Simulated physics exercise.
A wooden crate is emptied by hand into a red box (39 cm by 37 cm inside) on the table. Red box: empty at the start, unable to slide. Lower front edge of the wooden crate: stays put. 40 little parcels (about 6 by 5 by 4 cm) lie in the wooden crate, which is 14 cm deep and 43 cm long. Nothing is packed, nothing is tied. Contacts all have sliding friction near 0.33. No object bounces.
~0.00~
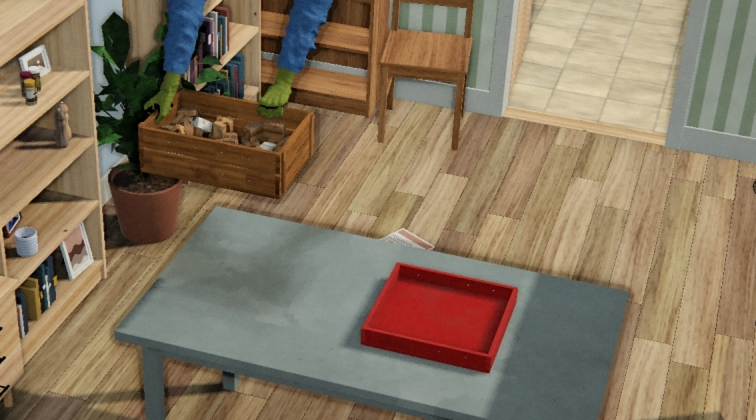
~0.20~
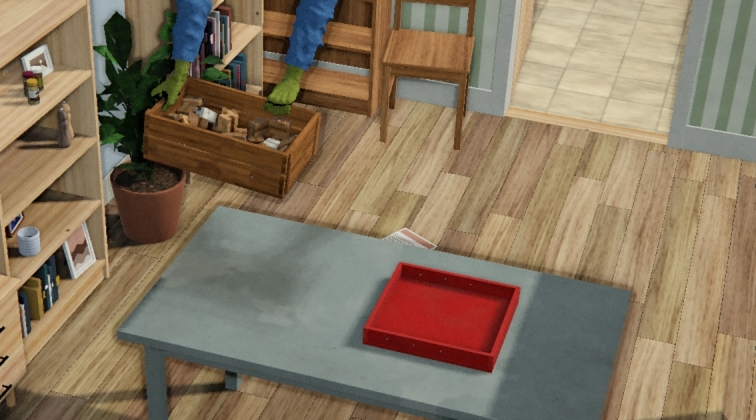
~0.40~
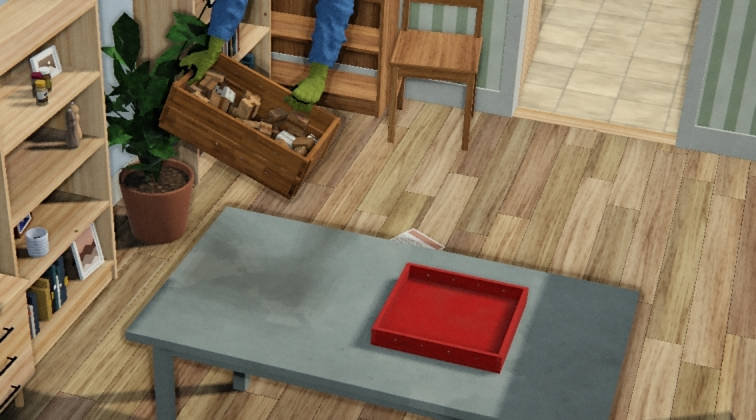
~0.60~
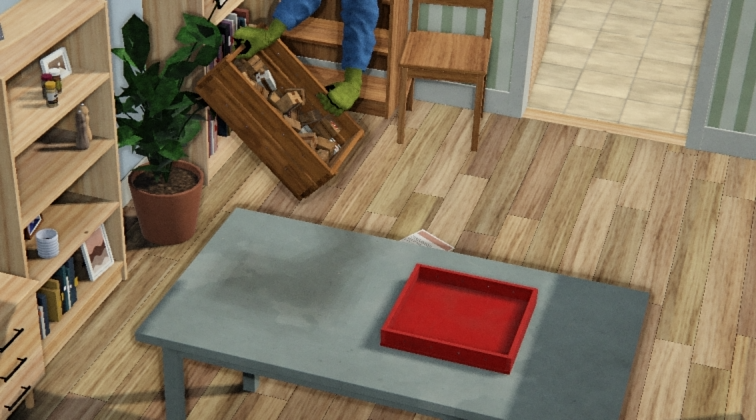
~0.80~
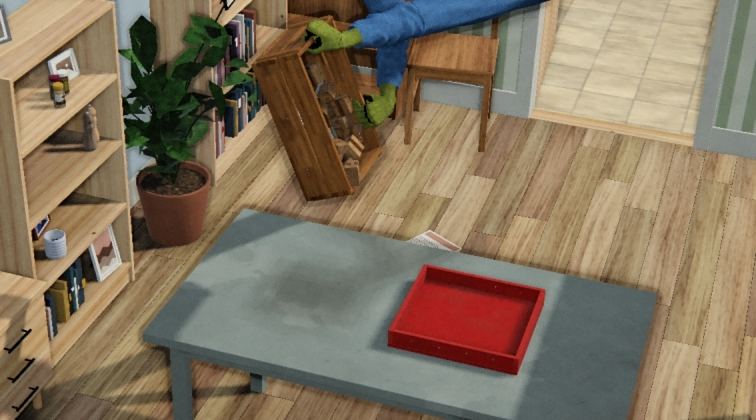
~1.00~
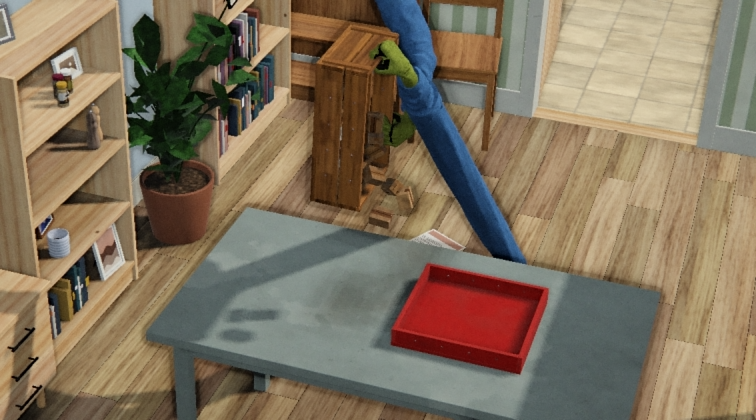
In a room with bookshelves, green-gloved hands tilt a wooden crate of small parcels onto its side behind a table holding a red box.
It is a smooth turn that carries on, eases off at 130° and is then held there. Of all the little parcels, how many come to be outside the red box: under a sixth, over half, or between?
One sixth up to one half of them finish outside the red box.
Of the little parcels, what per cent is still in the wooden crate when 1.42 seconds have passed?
I'd say close to 30 in a hundred.
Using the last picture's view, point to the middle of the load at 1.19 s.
At roughly (369, 168).
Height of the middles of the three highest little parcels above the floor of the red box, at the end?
6 cm, more or less.
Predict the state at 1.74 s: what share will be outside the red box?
Around 30 per cent at that point.
After 1.19 s, tilt 112°; 32 still in the wooden crate, 2 in the red box, 1 outside the red box and 5 in the air.
After 1.42 s, tilt 127°; 11 still in the wooden crate, 6 in the red box, 2 outside the red box and 21 in the air.
After 1.74 s, tilt 130°; 26 in the red box, 13 outside the red box and 1 in the air.
When it is over (at 2.16 s), 27 in the red box and 13 outside the red box. Asked share, 13 of 40, 32 per cent.
